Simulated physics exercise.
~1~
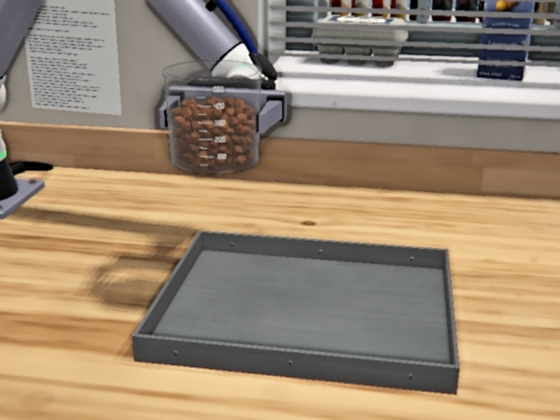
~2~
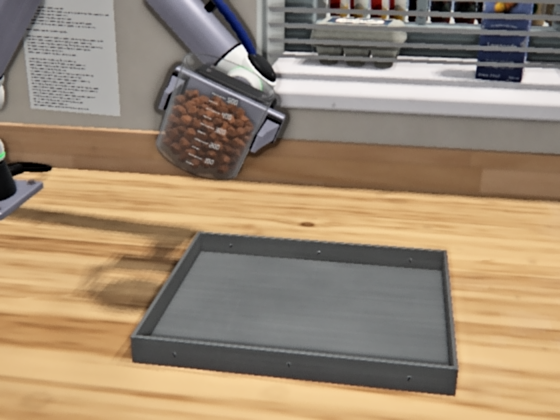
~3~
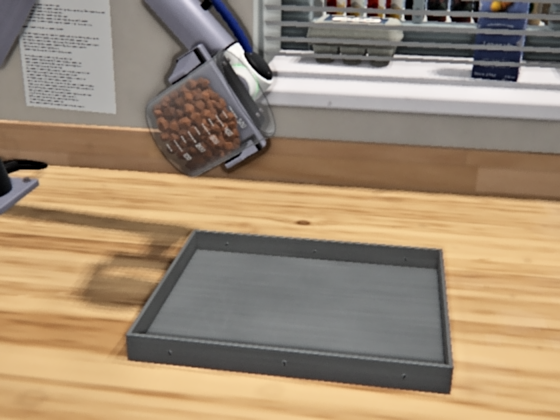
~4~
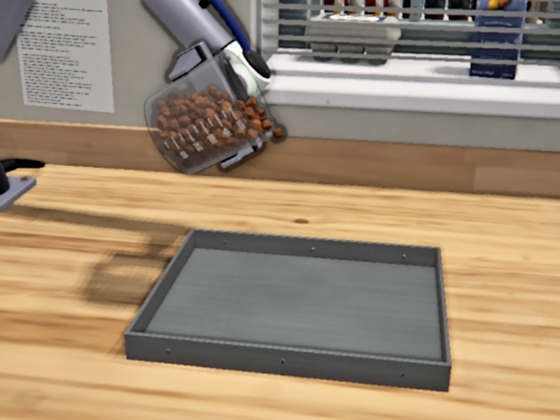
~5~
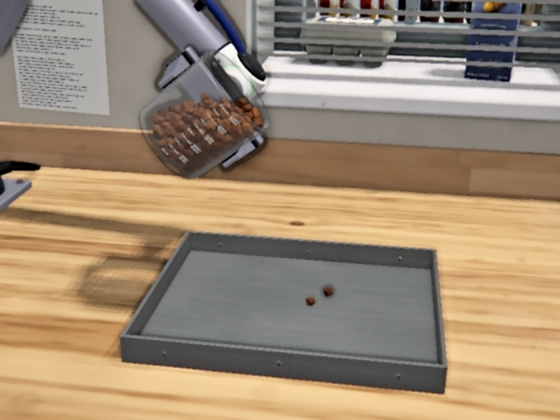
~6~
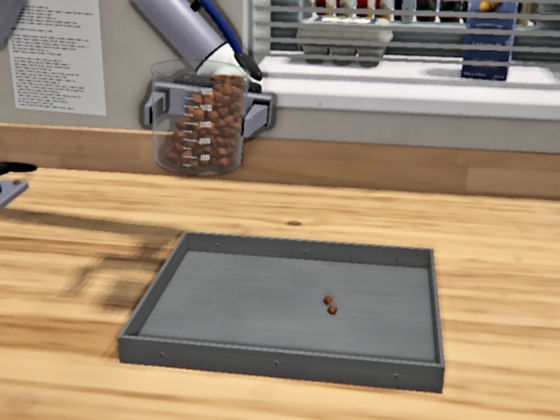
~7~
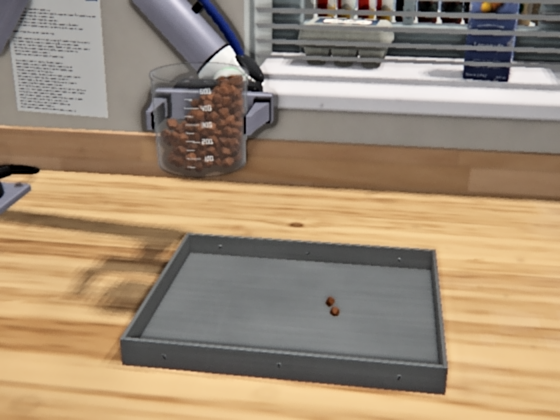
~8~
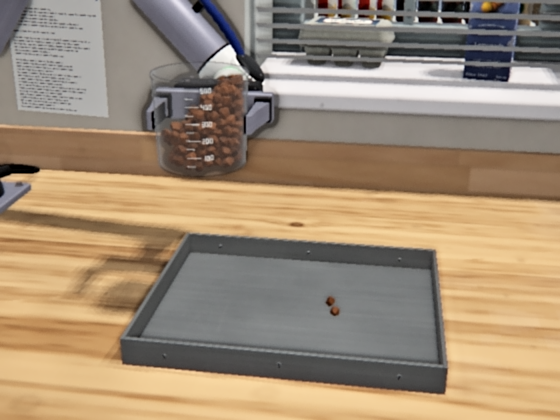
A robot arm tipped a clear container of small brown pellets to the right above a shallow gray tray on a wooden table, spilling a couple, then turned it upright, leaving two pellets in the tray and nearly all the rest inside.
